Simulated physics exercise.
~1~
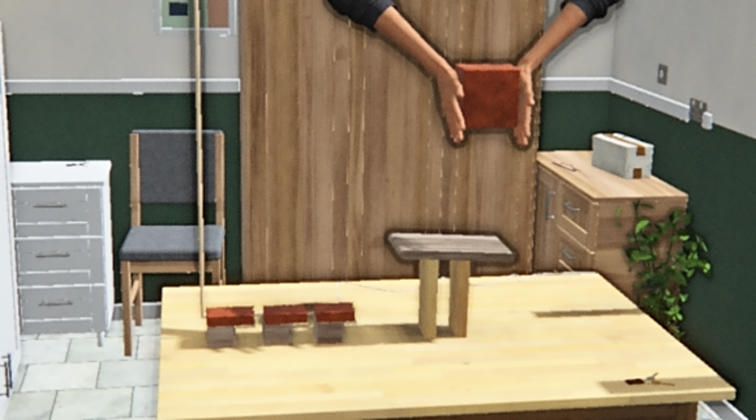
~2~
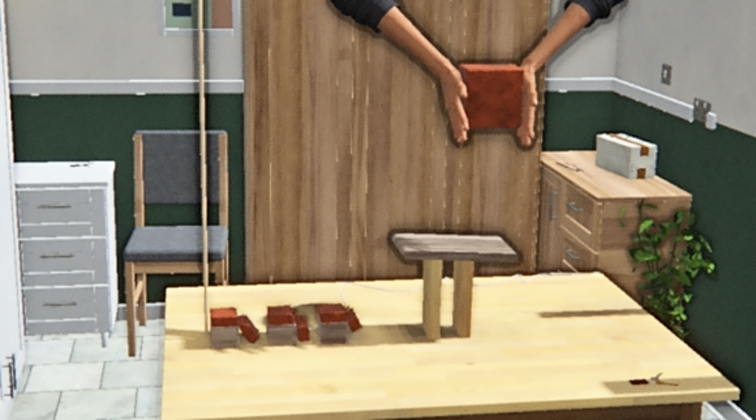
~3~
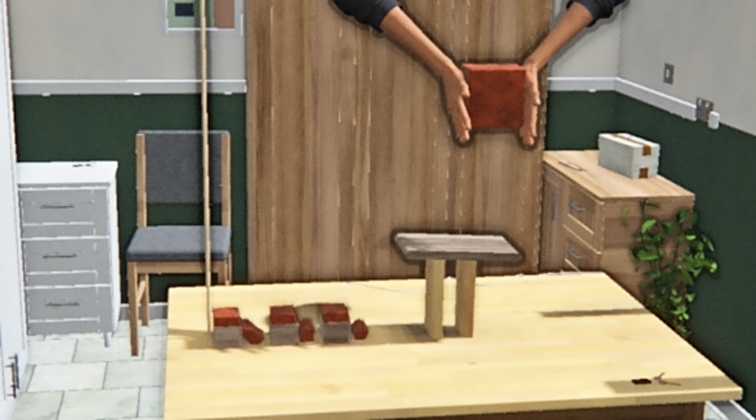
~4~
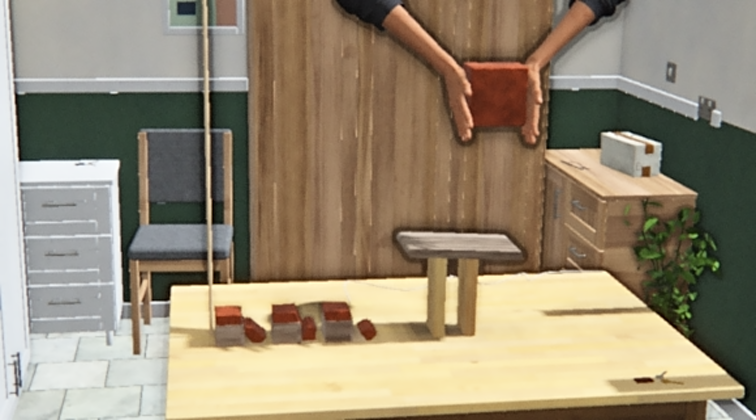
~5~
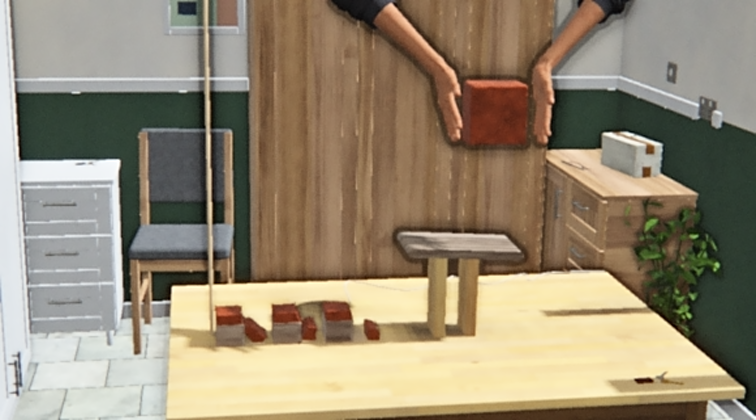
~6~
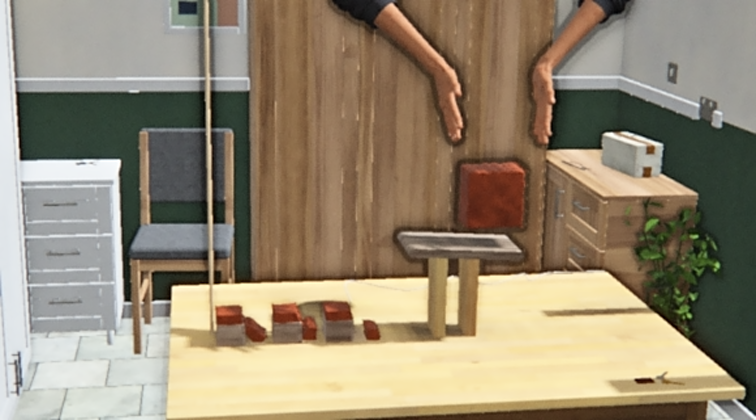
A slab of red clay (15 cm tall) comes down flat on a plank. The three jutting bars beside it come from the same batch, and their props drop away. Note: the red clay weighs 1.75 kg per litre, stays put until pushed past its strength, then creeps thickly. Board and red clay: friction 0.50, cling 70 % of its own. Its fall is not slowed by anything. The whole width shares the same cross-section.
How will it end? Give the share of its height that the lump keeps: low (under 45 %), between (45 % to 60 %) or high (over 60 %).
It comes out low: Under 45 %.
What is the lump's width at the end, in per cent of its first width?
Near 200 % by the end.
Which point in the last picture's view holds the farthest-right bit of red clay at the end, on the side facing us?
Look roughly at (527, 242).
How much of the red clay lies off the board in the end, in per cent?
I'd say close to 35 percent finishes off the board.
Last picture + 0.12 s, it stands 42 % of its first height and 1 % has gone off the board.
Last picture + 0.25 s, it stands 40 % of its first height and 30 % has gone off the board.
Last picture + 0.39 s, it stands 40 % of its first height and 33 % has gone off the board.
Last picture + 0.52 s, it stands 40 % of its first height and 34 % has gone off the board.
Last picture + 0.62 s, it stands 40 % of its first height and 34 % has gone off the board.
